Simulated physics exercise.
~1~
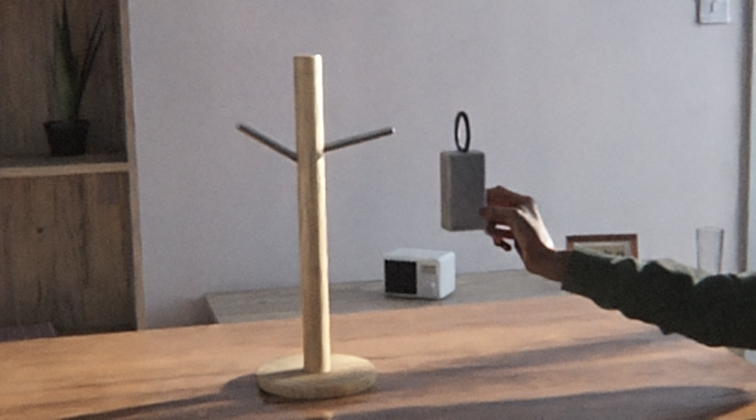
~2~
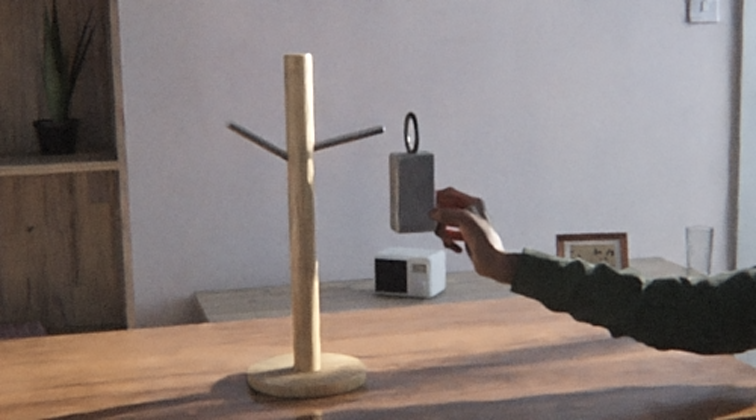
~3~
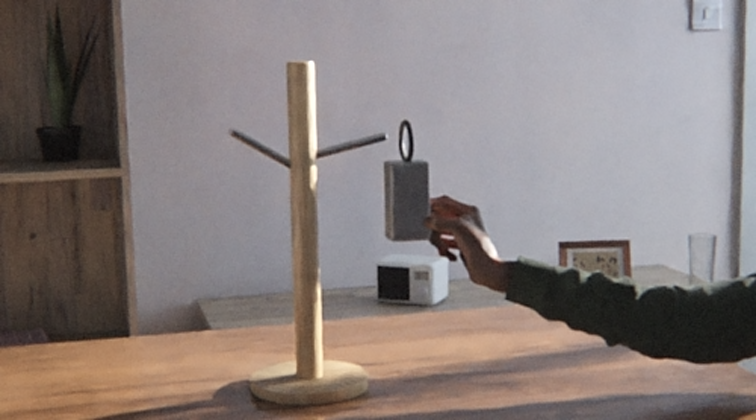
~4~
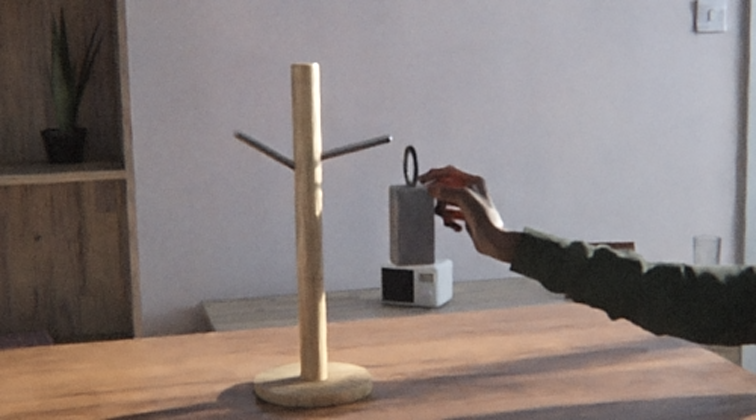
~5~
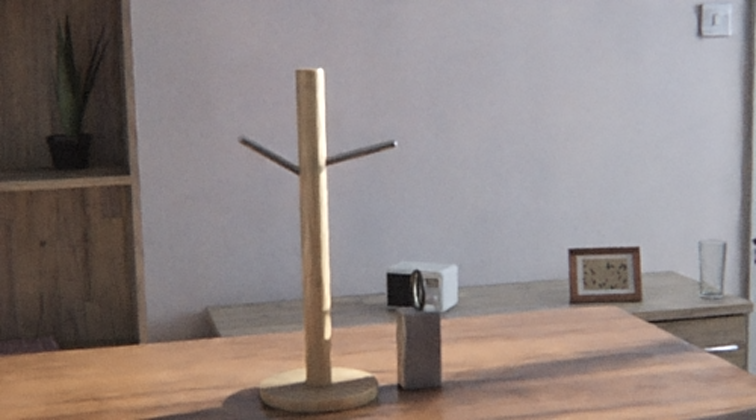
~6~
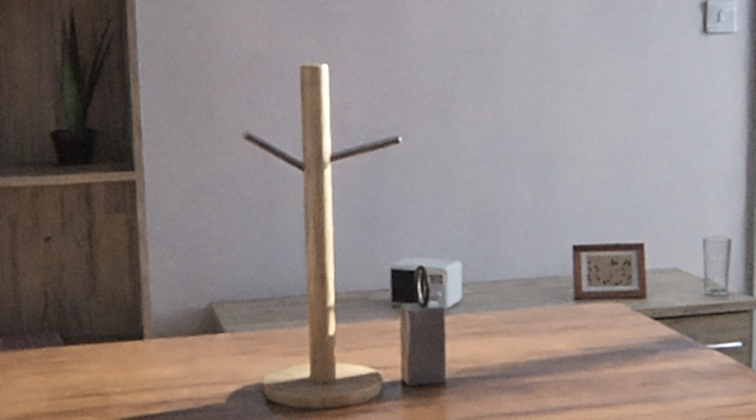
Hand moving a grey pouch left toward a wooden peg stand and letting go, the pouch dropping to rest upright on the table.
